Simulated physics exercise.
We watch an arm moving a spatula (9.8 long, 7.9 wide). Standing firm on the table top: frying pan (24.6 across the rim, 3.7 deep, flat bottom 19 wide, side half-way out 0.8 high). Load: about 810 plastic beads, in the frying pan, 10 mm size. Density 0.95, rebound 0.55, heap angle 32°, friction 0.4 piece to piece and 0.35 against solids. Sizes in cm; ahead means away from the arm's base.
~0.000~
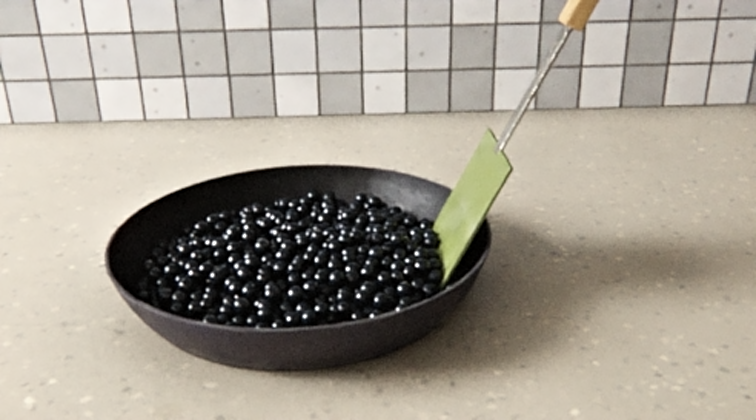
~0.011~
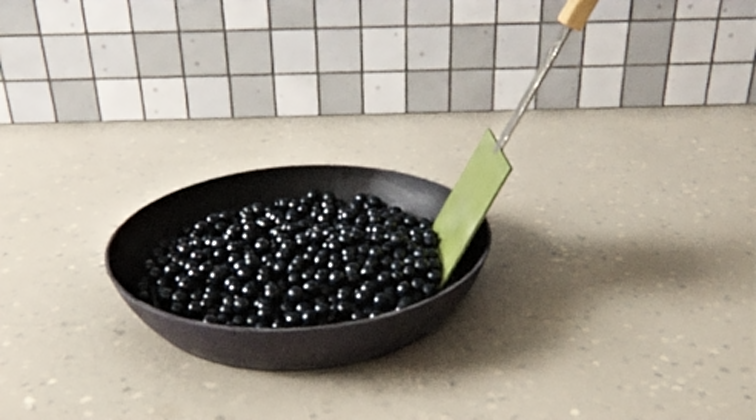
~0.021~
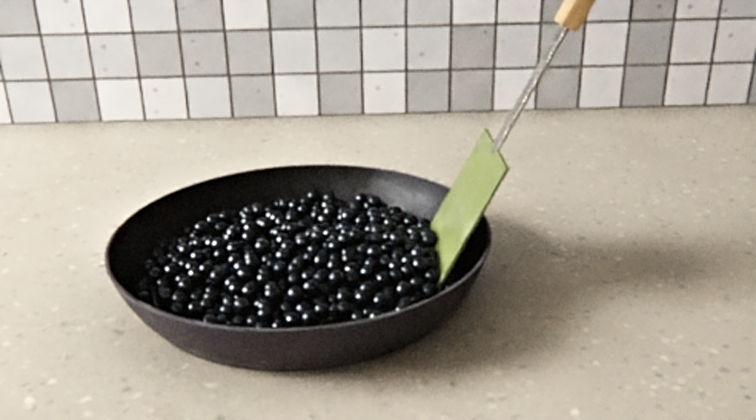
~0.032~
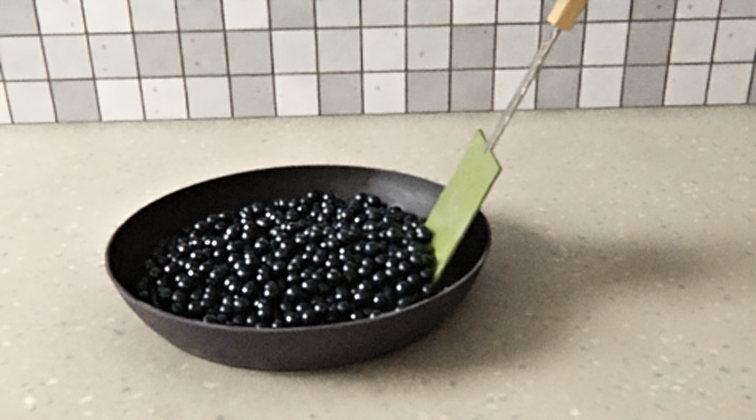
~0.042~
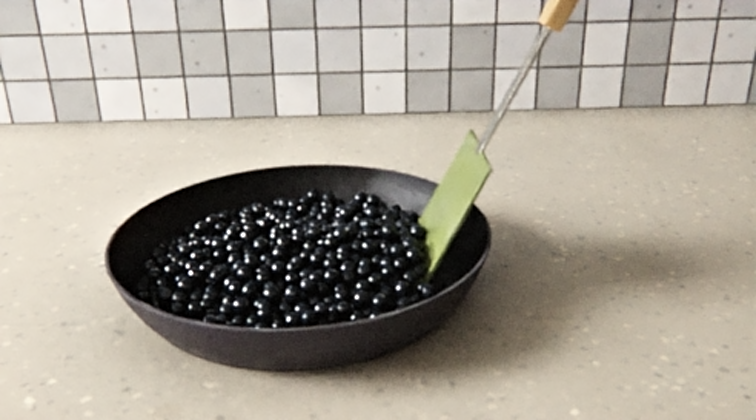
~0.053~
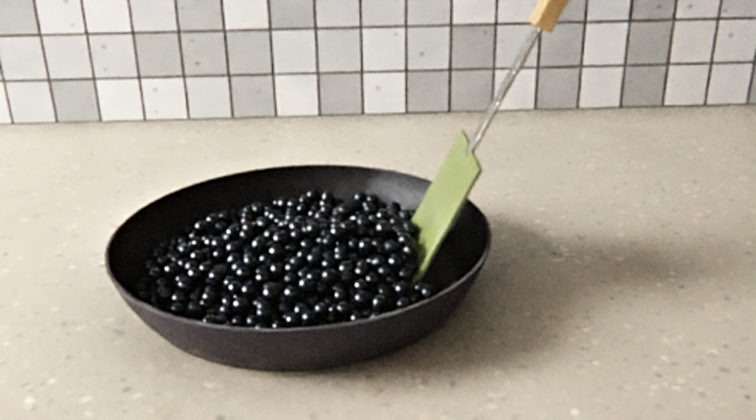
A black frying pan heaped with shiny black beads sits on a speckled beige countertop, seen from slightly above, with a wall of white and grey tiles behind. A green spatula with a metal shaft and a light wooden handle leans into the pan's right side. The spatula slides slowly a short way left, pressing against the beads' edge, while the pan and camera stay still.
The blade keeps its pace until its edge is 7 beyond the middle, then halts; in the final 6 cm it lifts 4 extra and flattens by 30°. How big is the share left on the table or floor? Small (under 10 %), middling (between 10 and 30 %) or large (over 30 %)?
On the table or floor the share is small, under 10 %.
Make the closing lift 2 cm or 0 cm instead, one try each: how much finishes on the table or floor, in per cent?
Some 0 and 0 per cent.
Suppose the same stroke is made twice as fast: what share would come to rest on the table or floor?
In that case some 20 per cent.
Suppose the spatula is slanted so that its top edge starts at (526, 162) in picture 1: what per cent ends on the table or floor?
Some 5 per cent.
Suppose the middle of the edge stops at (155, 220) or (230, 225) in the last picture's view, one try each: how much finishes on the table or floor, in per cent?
About 15 and 0 per cent.
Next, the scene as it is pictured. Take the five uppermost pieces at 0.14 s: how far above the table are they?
Some 5 cm.
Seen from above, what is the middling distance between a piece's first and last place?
About 2 cm.
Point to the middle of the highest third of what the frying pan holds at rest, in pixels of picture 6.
At about (190, 247).
After 0.14 s, sloping 63°, highest piece 5 above the table; 813 in the frying pan.
After 0.23 s, sloping 51°, highest piece 6 above the table; 813 in the frying pan.
After 0.48 s, sloping 33°, highest piece 5 above the table; 773 in the frying pan, 36 on the table or floor, 4 on the blade or in flight.
After 1.53 s, sloping 33°, highest piece 5 above the table; 770 in the frying pan, 43 on the table or floor.
In the end, 770 in the frying pan, 43 on the table or floor. That is 5 % on the table or floor.
